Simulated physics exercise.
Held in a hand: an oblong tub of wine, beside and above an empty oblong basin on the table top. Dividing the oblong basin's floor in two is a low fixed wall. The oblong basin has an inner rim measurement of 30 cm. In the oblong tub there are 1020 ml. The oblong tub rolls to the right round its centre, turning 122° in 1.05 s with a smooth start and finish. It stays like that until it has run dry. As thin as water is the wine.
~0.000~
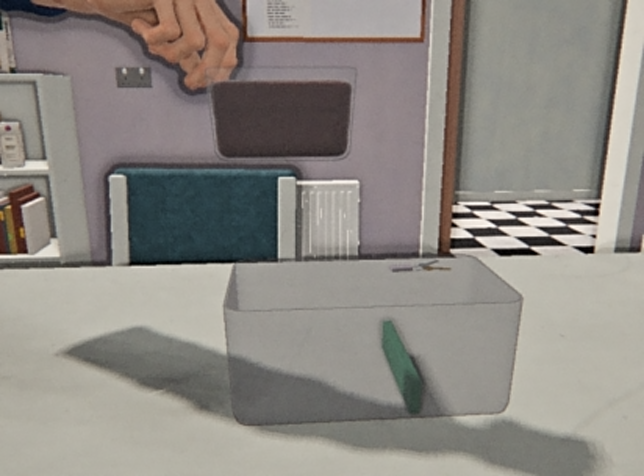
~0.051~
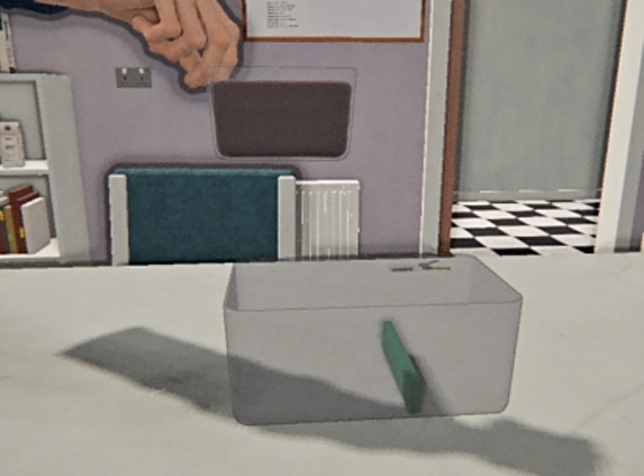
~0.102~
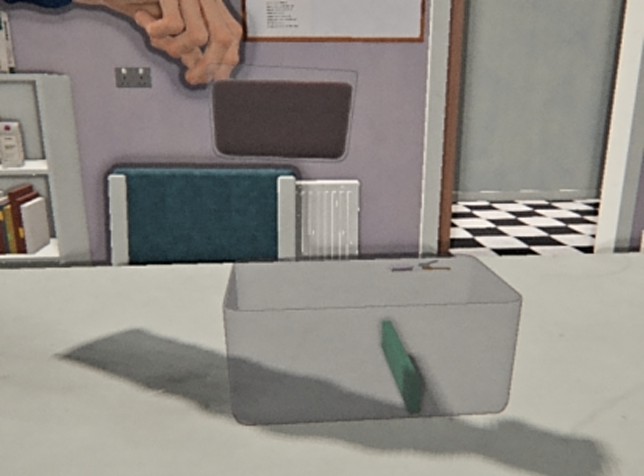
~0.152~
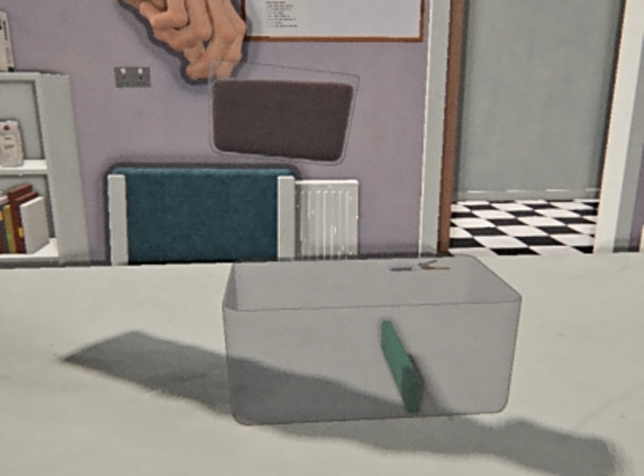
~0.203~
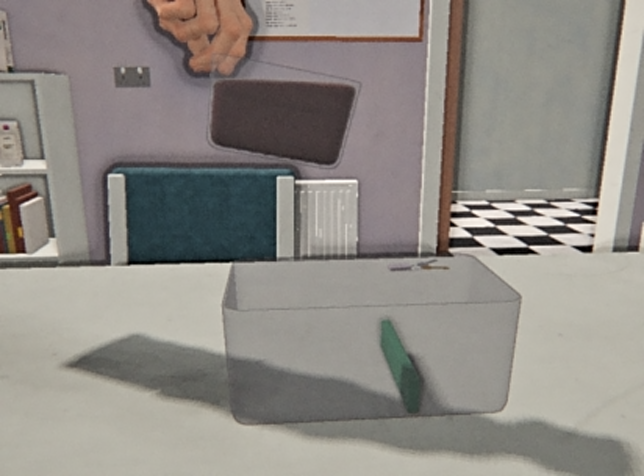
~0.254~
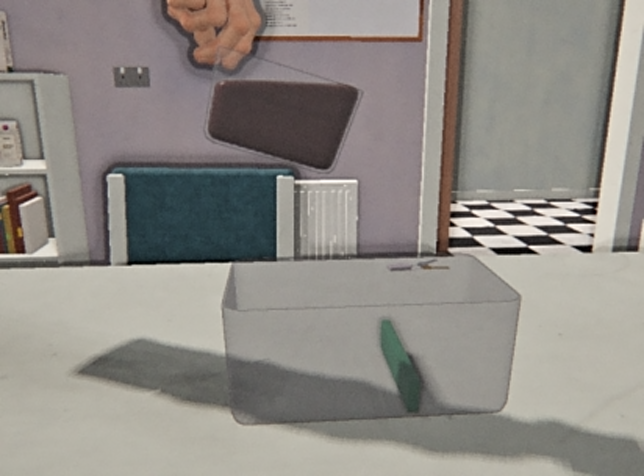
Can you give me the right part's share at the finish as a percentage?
Sure, about 56 percent.
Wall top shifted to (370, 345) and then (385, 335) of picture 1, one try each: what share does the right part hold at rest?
Roughly 75 per cent, then 70 per cent.
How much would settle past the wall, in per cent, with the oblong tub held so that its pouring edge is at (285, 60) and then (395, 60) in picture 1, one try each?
15 and 60 %.
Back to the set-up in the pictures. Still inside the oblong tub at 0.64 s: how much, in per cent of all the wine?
At that time about 38 in a hundred parts are still held.
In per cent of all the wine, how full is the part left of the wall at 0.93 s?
24 %.
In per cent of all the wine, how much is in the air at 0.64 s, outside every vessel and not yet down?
Close to 42 per cent, I'd say.
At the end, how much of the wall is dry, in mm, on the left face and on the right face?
Near 24 mm for the left and near 2 mm for the right.
Then, 0.64 s in, the tilt is 82° and 39 per cent is still to pour, 1 is left of the wall and 18 right of it.
Then, 0.93 s in, the tilt is 118° and 3 per cent is still to pour, 23 is left of the wall and 64 right of it.
Then, 1.23 s in, the tilt is 122° and 0 per cent is still to pour, 40 is left of the wall and 57 right of it.
Then, 1.55 s in, the tilt is 122° and 0 per cent is still to pour, 41 is left of the wall and 56 right of it.
Finally, 41 per cent lies left of the wall, 56 right of it and 3 outside.
